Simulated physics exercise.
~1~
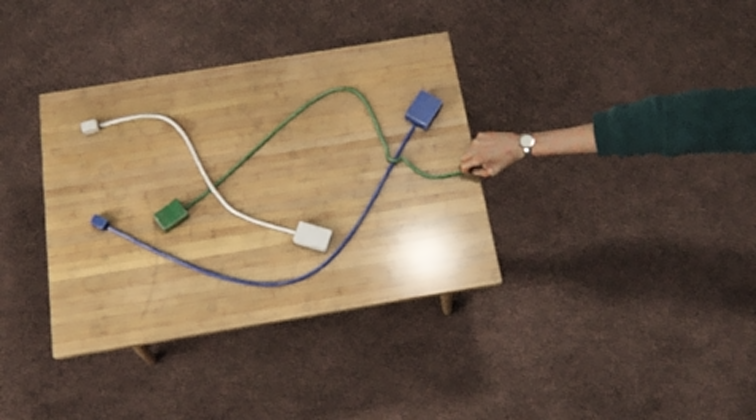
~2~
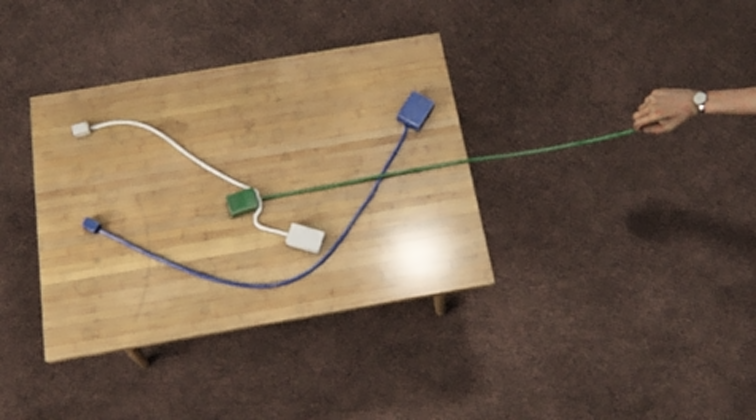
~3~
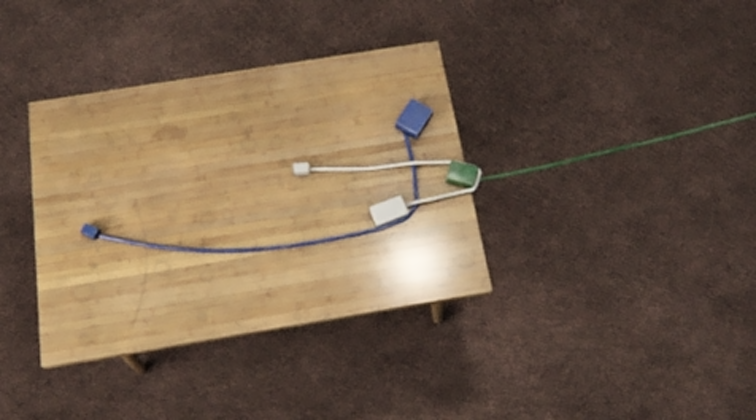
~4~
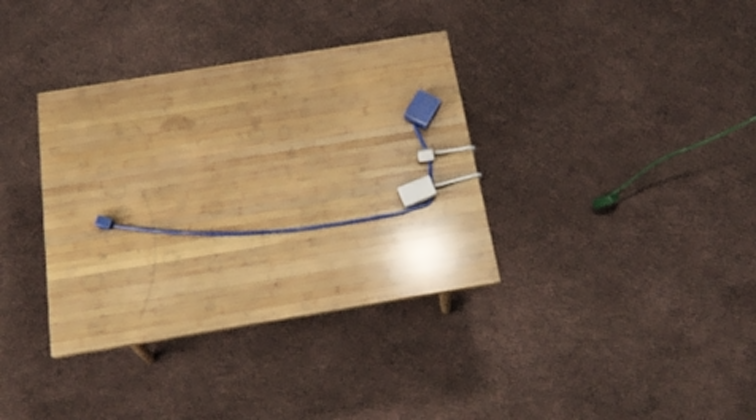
A hand drew a green cord off the right edge of a wooden table until its green block dropped off, dragging the white cord rightward, which ended with its middle hanging over the edge while the larger blue block hardly stirred.
